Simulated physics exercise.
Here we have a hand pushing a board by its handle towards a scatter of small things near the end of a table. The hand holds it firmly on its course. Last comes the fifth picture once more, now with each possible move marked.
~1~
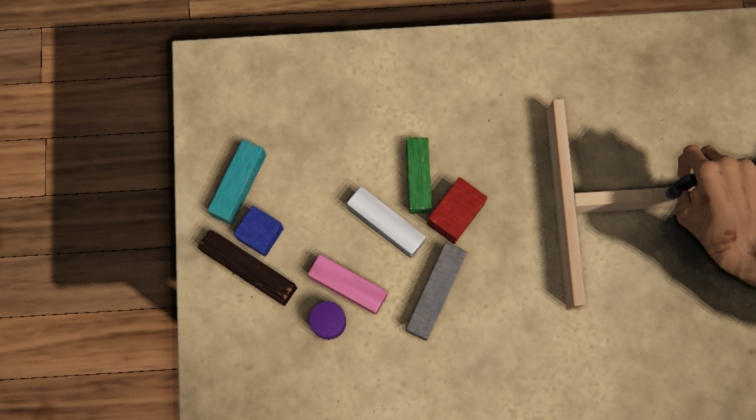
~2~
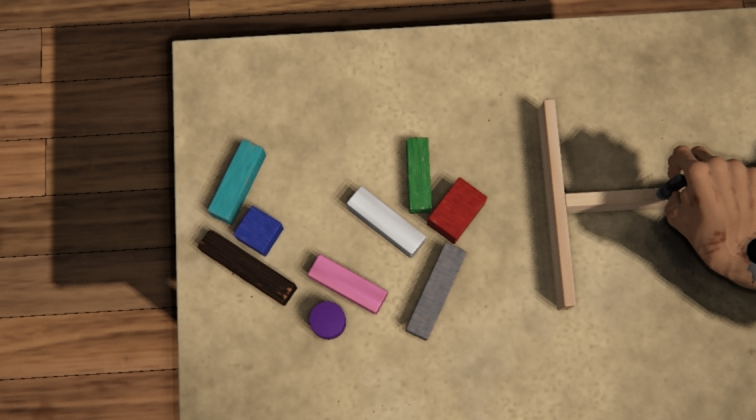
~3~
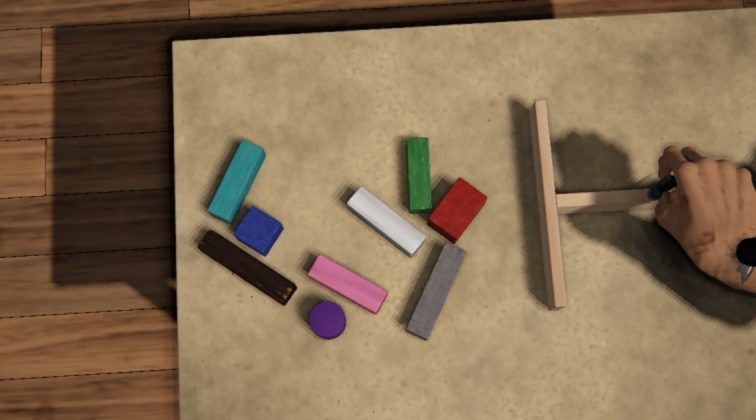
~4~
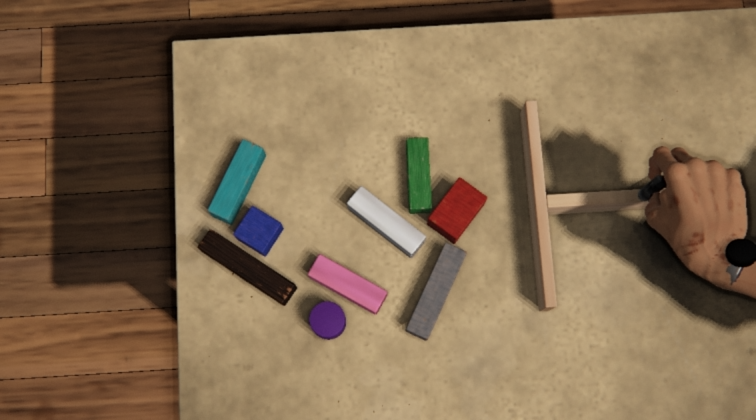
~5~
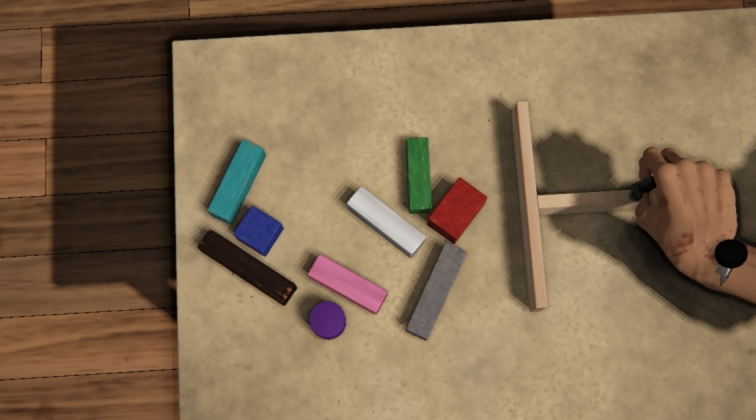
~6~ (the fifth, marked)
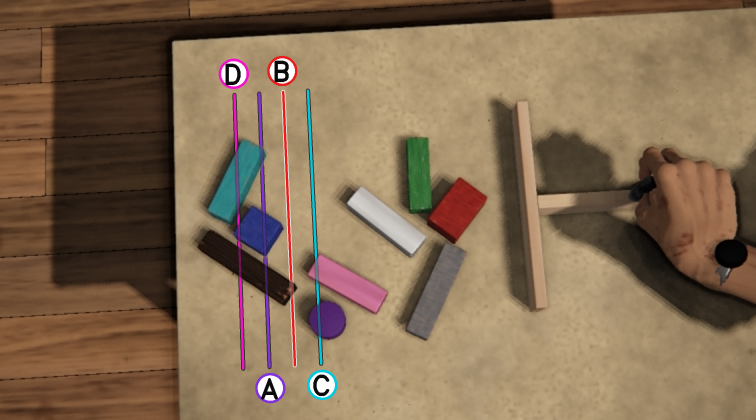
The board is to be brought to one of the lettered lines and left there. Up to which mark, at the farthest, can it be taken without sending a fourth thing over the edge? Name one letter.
It can go as far as D.
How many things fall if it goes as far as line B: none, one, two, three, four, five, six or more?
In all, none.
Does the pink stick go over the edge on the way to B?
By then, no.
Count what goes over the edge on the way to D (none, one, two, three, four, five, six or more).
By then, two.
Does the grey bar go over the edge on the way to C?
No.
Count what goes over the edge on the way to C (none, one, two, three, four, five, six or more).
In all, none.
On the marked copy, A at (264, 226); B at (289, 225); C at (314, 223); D at (239, 228).
Following D. Soon after the start, board (426, 208); grey bar (412, 292); green bar (384, 169).
Later, board (321, 215); black bar (219, 286); blue block (231, 236).
In the end, board (238, 220); black bar over the edge; blue block over the edge; two fallen.
As for the rest, A is within the limit but short; B is within the limit but short; C is within the limit but short.
